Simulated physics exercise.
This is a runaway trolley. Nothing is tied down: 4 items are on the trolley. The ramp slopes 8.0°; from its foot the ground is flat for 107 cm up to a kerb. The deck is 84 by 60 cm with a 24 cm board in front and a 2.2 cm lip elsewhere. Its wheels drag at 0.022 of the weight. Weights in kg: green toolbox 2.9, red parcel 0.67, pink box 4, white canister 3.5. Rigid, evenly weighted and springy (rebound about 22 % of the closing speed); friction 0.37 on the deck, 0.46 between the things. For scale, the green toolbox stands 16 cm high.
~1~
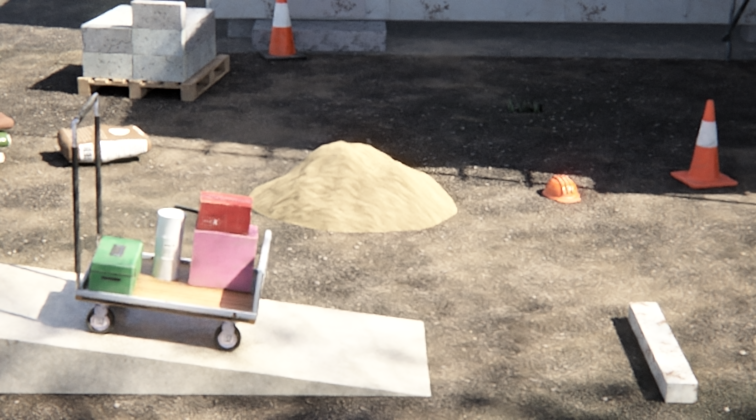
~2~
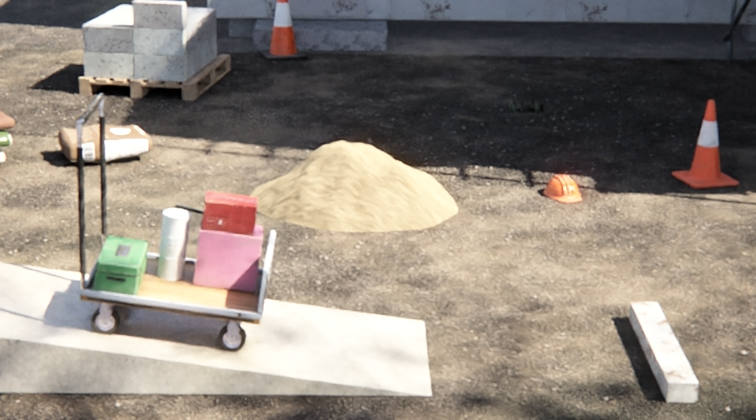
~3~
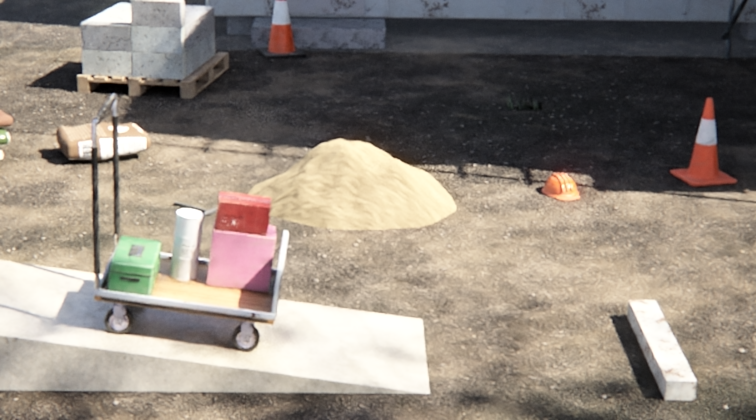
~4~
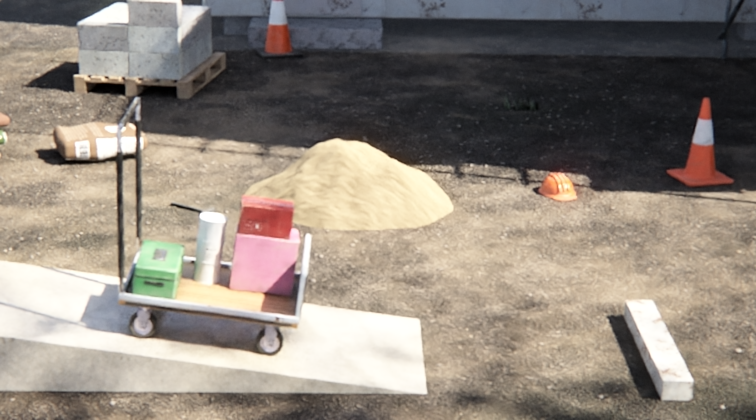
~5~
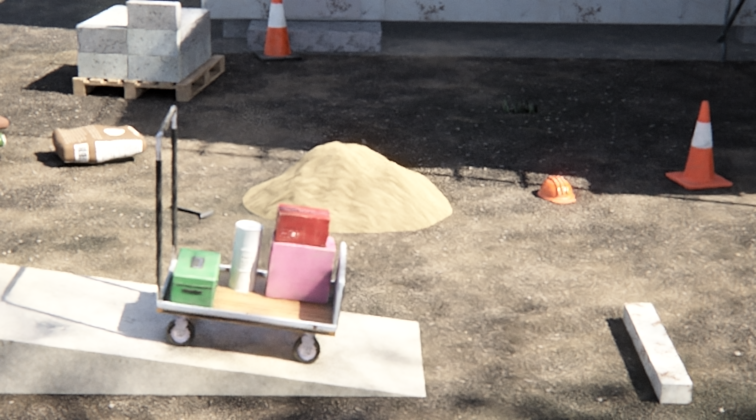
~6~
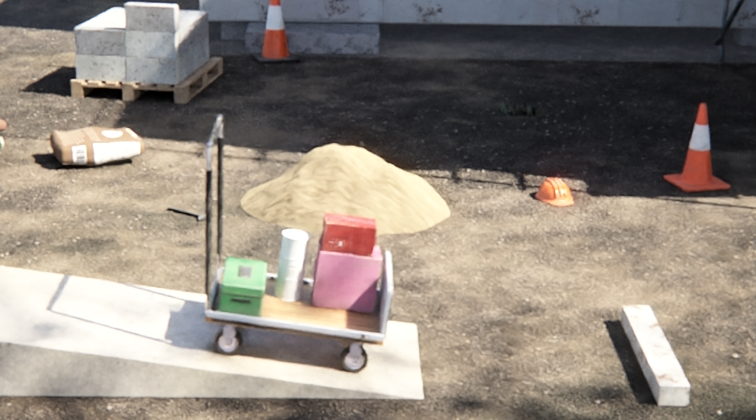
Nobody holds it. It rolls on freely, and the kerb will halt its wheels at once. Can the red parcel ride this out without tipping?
The red parcel tips over.
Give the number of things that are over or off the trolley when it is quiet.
That comes to 1.
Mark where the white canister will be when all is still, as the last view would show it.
Around (575, 286).
Then, 0.50 s past the last view, kerb 58 cm ahead.
Then, 1.00 s past the last view, trolley at the kerb; red parcel shifted 16 cm near (643, 247); green toolbox shifted 14 cm; white canister shifted 8 cm.
Then, 1.30 s past the last view, trolley at the kerb; red parcel now off the trolley; green toolbox shifted 15 cm; white canister shifted 8 cm.
Finally, off the trolley and tipped over, red parcel; not toppled but over 10 cm from the start, green toolbox; the other 2 still in place (within 10 cm).
